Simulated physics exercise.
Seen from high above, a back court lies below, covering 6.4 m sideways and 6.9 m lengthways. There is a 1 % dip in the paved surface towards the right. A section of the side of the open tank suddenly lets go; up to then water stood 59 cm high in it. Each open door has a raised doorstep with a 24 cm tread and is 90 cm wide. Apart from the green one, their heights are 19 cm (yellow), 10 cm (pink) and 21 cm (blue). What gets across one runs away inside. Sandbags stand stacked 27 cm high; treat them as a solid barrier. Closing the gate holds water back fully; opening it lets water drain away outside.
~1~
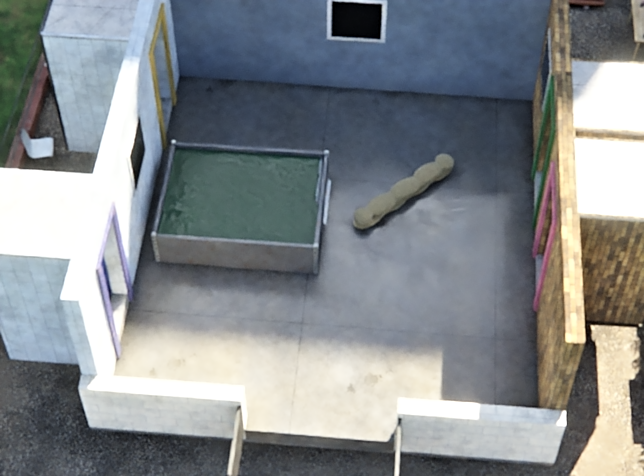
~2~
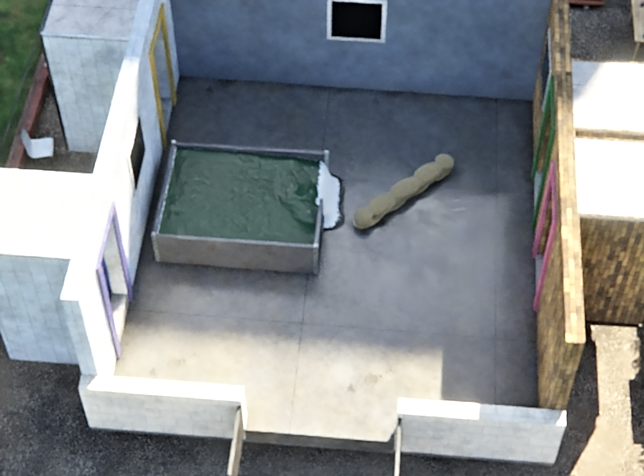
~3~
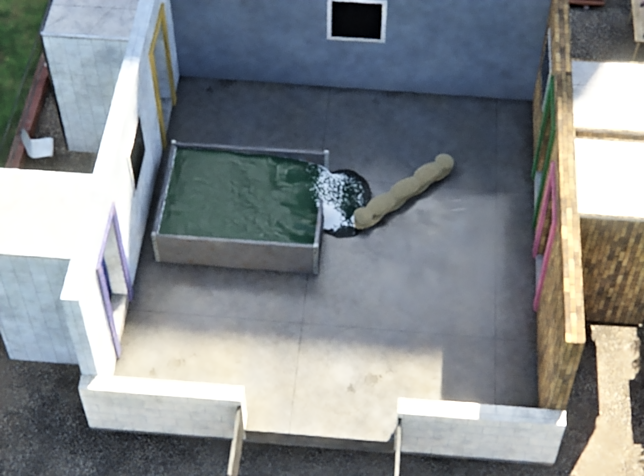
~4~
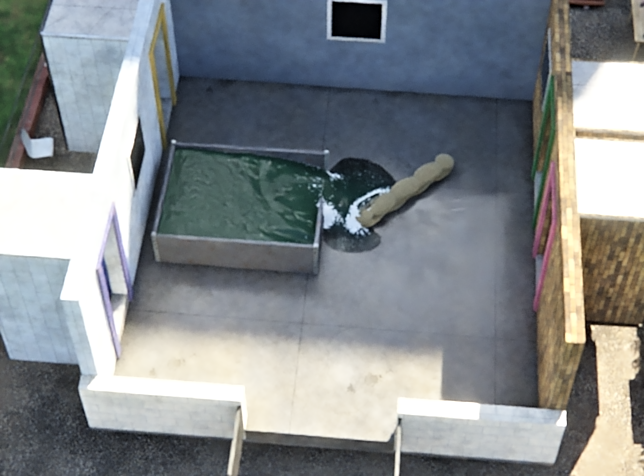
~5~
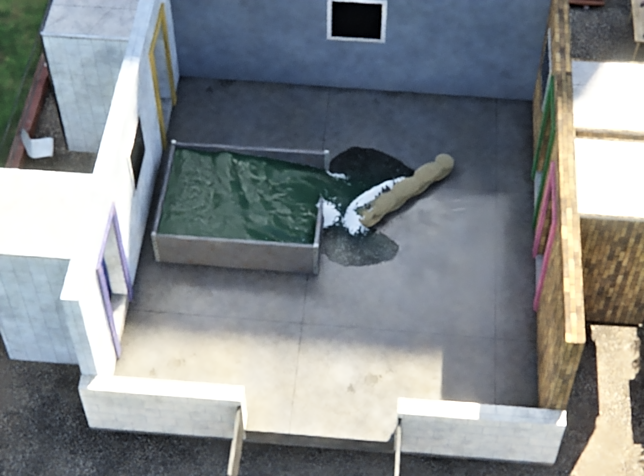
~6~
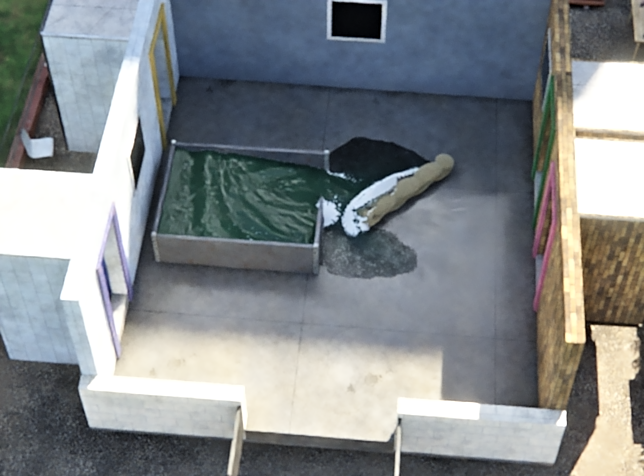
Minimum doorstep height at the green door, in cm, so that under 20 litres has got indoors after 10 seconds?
Approx. 6.5 cm.
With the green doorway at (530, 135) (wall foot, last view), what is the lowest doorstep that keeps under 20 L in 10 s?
Minimum: About 25 cm.
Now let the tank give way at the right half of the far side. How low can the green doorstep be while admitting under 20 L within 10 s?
That way, roughly 9.0 cm.
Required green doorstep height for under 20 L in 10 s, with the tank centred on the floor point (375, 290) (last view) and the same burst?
A height near 12.0 cm.
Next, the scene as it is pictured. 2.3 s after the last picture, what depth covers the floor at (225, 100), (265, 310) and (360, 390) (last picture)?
Ordered as asked: 0, 0, 2 cm.
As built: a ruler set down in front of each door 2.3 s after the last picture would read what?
Centimetres: Yellow = 0, pink = 1, blue = 0, green = 11.
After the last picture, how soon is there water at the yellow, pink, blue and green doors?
Yellow 4.0 s, pink 2.4 s, blue not within the 10 s, green 2.0 s.
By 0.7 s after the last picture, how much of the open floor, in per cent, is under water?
I'd say near 20 percent.
Then, 0.7 s after the last picture water covers 20 % of the floor, deepest (42 cm) near (356, 214); it has not reached the green door.
Then, 2.3 s after the last picture water covers 45 % of the floor, deepest (41 cm) near (528, 109); 11 cm at the green door, 0 litres in over its 26 cm doorstep.
Then, 9.3 s after the last picture water covers 90 % of the floor, deepest (14 cm) near (356, 214); 8 cm at the green door, 0 litres in over its 26 cm doorstep.
At the green door as built, the water peaked near 11 cm, 2.5 s after the last picture.
Run again over the same 10 s with other heights there, 32 litres in over 5.5 cm, 12 litres over 7.5 cm. The limit of 20 litres is kept from about 6.5 cm up.
